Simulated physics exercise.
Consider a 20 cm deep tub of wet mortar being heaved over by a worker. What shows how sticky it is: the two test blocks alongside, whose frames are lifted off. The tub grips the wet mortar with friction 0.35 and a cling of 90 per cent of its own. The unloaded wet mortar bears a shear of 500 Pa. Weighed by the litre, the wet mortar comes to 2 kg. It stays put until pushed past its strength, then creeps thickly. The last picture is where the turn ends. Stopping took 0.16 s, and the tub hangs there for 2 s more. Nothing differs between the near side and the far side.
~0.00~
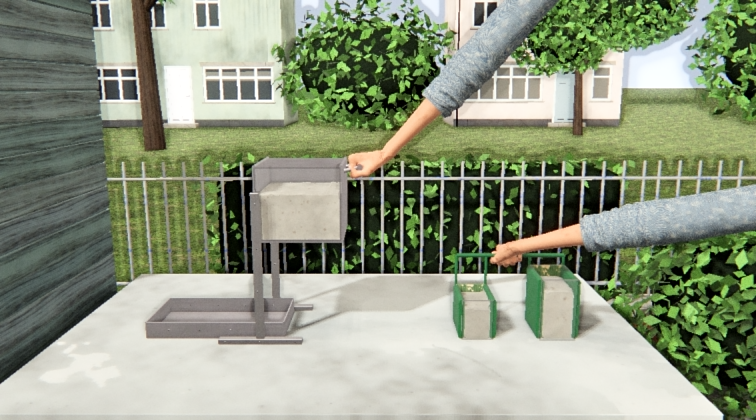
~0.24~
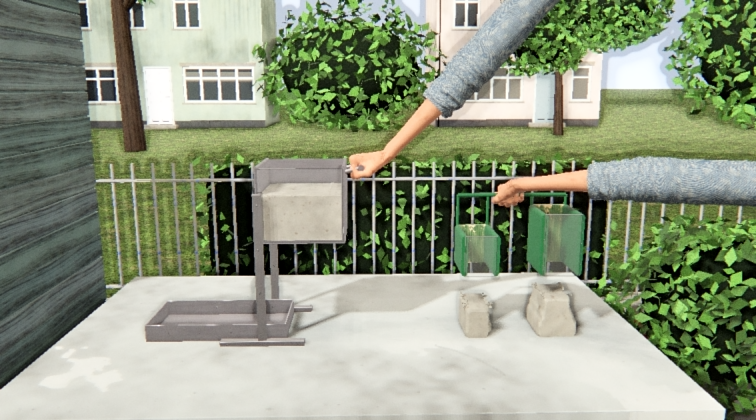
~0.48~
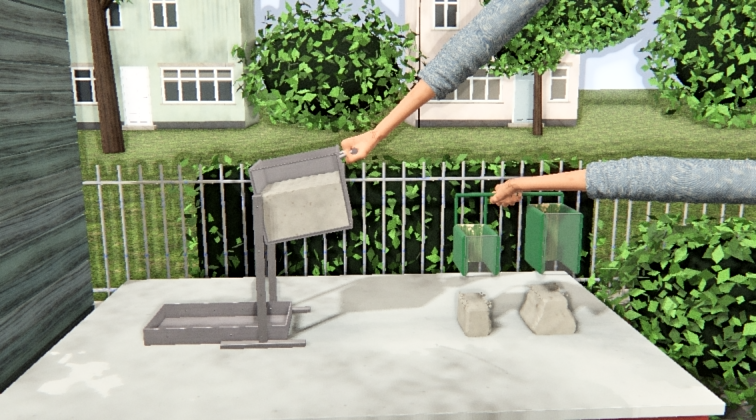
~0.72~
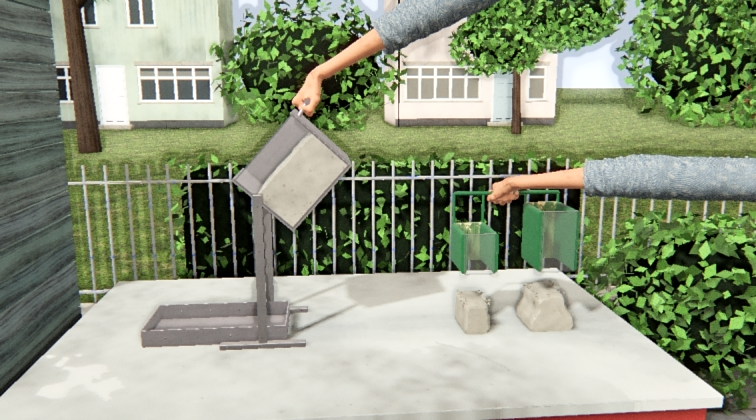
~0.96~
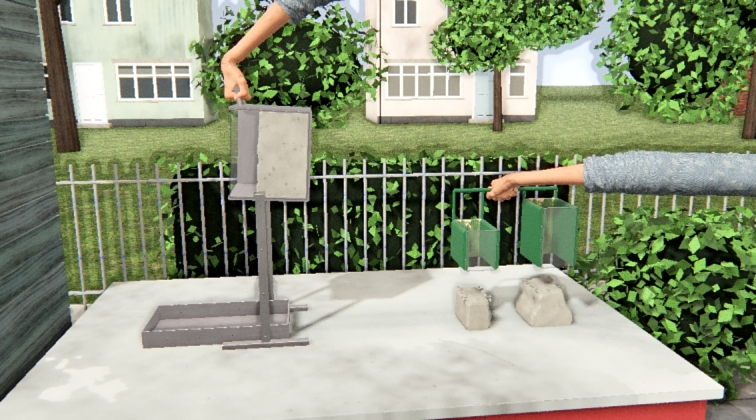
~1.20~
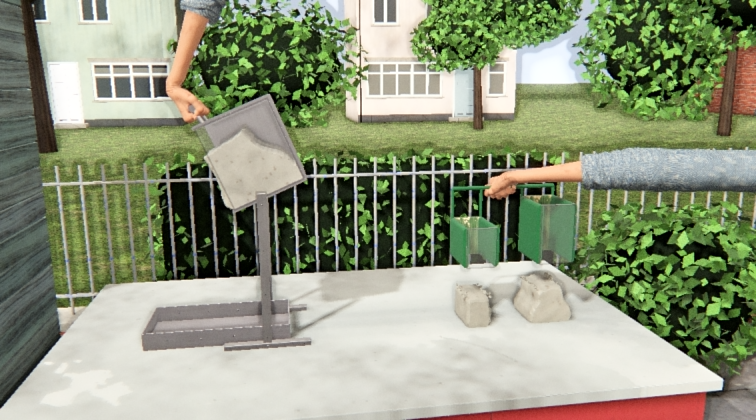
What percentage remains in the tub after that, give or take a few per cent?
27 %.
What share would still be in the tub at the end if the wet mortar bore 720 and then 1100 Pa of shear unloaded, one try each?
Going in order, it's 35 % and then 40 %.
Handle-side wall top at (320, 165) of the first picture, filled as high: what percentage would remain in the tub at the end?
That would leave about 40 % in the tub.
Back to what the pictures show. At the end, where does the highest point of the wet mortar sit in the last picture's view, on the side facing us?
Peak location: Approx. (292, 168).
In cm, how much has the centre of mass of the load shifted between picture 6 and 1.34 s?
Roughly 12 centimetres.
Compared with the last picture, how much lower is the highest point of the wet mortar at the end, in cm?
About 10 cm.
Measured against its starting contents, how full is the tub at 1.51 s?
Roughly 30 per cent.
After 1.34 s, the tub is at 113 degrees and holds 42 %.
After 1.51 s, the tub is at 113 degrees and holds 29 %.
After 1.68 s, the tub is at 113 degrees and holds 28 %.
After 1.85 s, the tub is at 113 degrees and holds 27 %.
After 3.20 s, the tub is at 113 degrees and holds 27 %.
